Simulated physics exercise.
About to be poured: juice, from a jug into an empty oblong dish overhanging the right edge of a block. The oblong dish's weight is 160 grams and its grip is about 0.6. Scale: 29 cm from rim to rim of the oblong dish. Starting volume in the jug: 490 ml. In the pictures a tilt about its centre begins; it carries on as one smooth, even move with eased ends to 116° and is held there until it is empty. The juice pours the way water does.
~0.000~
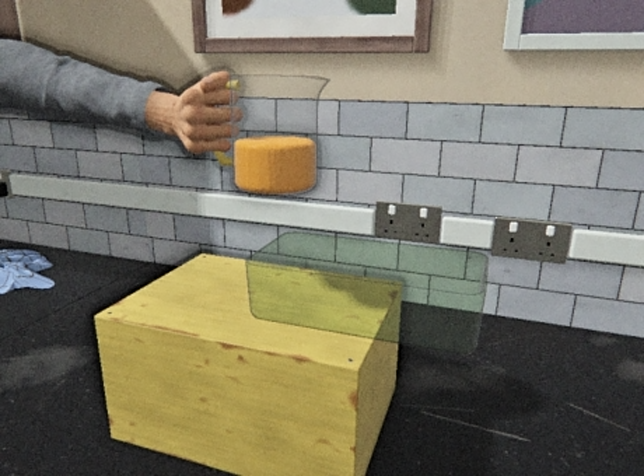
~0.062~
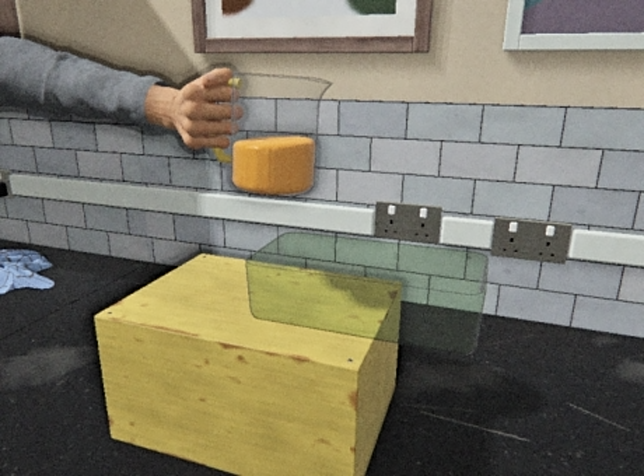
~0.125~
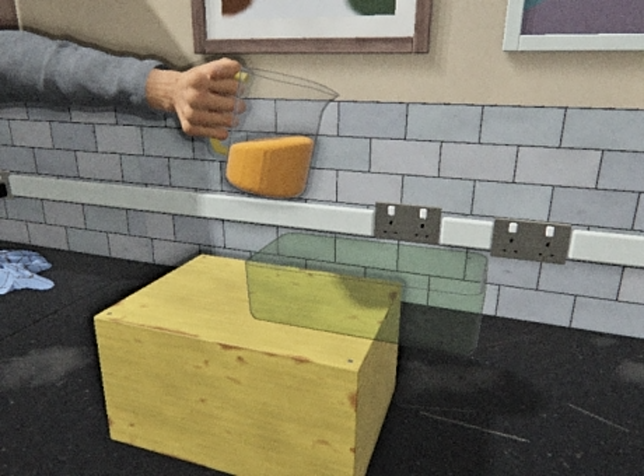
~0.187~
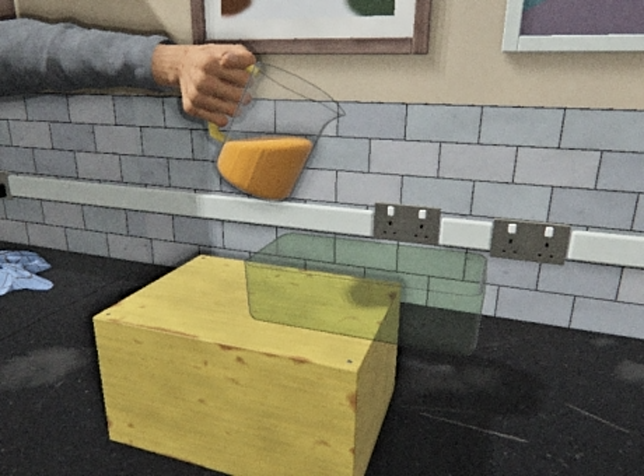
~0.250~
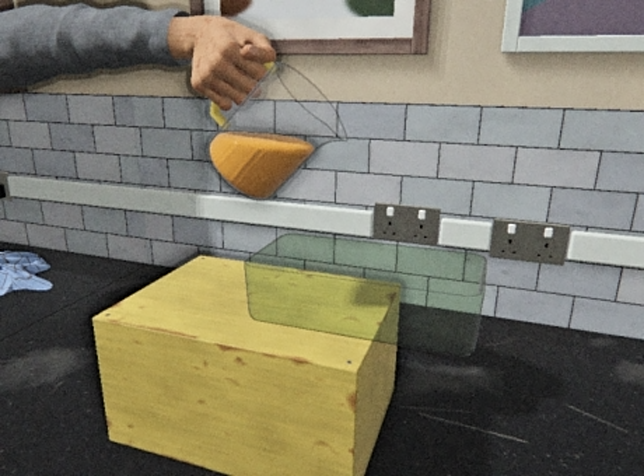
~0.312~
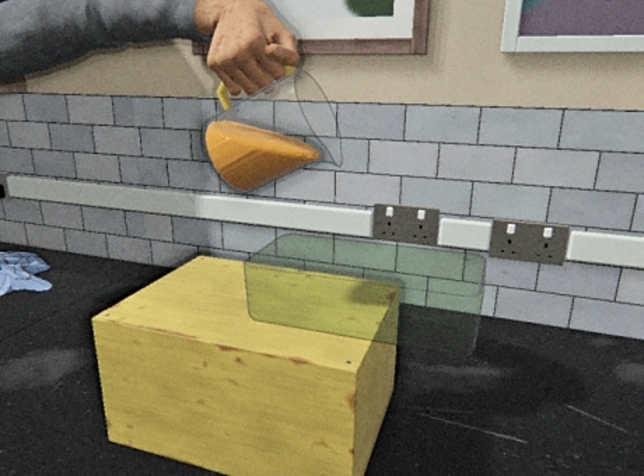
A large yellow wooden block sits on a black worktop, seen from the front and slightly above, against grey tiles with sockets and wall art. A clear, greenish oblong dish, empty, overhangs the block's right edge, and above it a grey-sleeved arm from the left holds a clear jug of orange juice. The hand rises and steadily tilts the jug rightward, the juice shifting inside, while the camera stays still.
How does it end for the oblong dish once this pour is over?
The oblong dish is still sitting there.
Then, 0.55 s in, the tilt is 114° and 56 per cent is still to pour; the oblong dish lies level with 12 per cent in it.
Then, 0.72 s in, the tilt is 116° and 12 per cent is still to pour; the oblong dish lies level with 70 per cent in it.
Then, 0.90 s in, the tilt is 116° and 1 per cent is still to pour; the oblong dish lies level with 75 per cent in it.
Then, 1.09 s in, the tilt is 116° and 0 per cent is still to pour; the oblong dish lies level with 88 per cent in it.
Finally, the oblong dish lies level with 88 per cent in it.
